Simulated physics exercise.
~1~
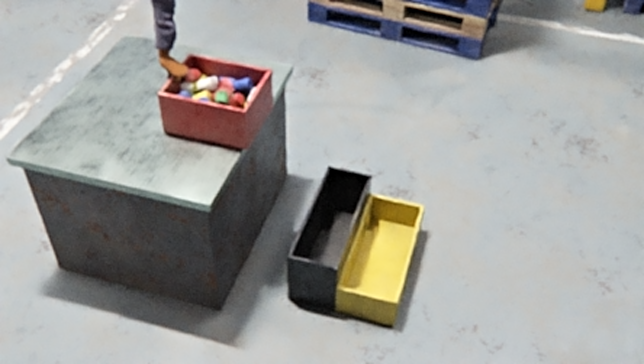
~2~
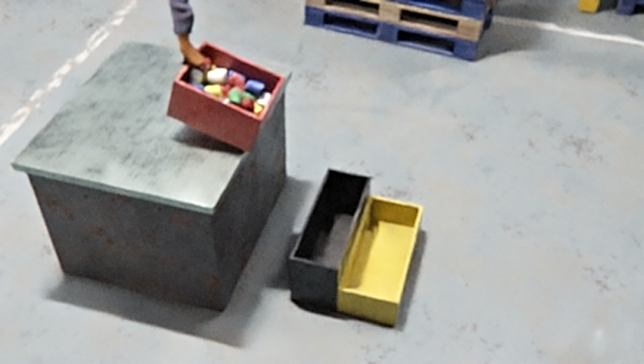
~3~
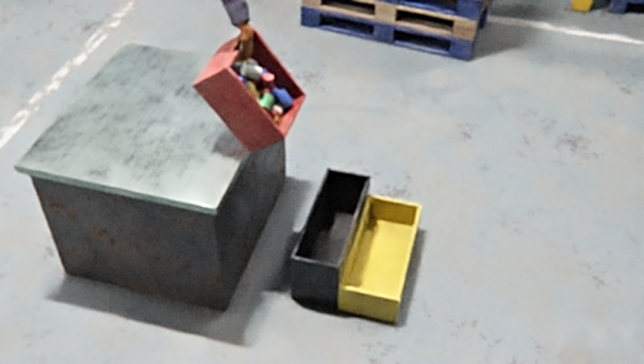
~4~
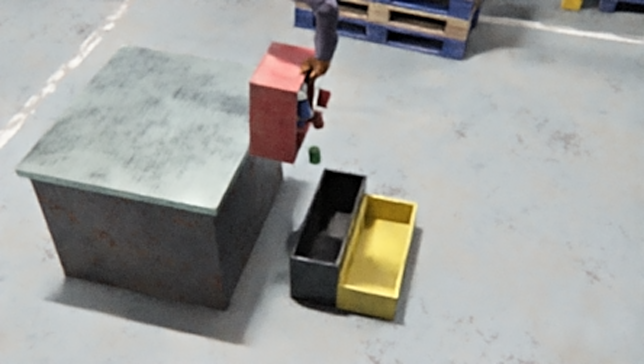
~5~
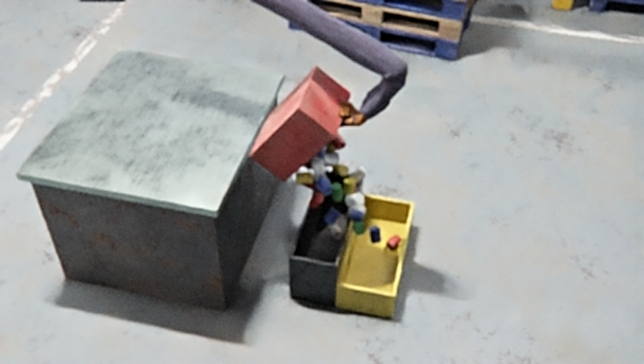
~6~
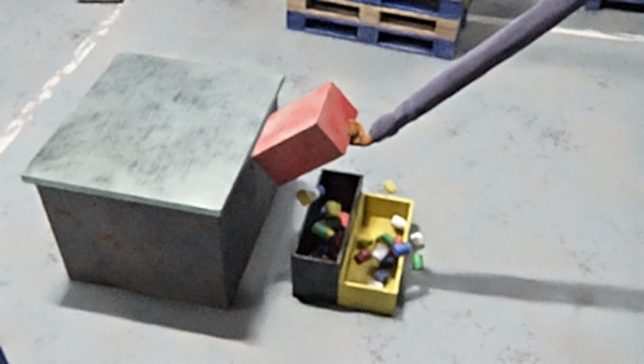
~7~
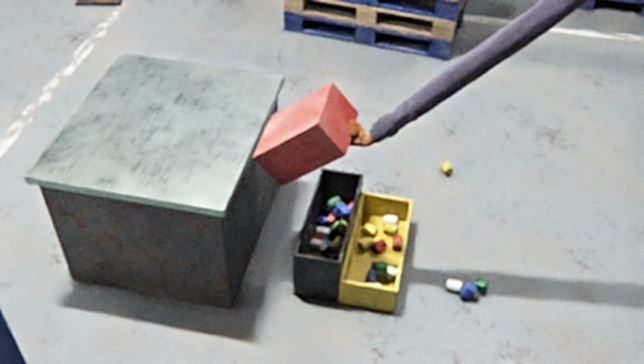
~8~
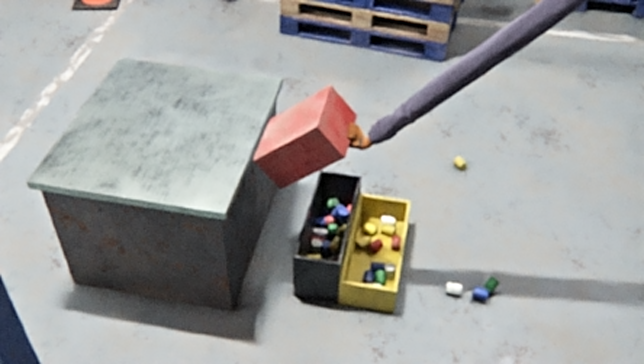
In the video, an arm tips a red crate of small colourful jars over the edge of a bench, spilling them into a black tub and a yellow tote below; most land in the black tub, some in the yellow tote, and a few on the floor beyond.
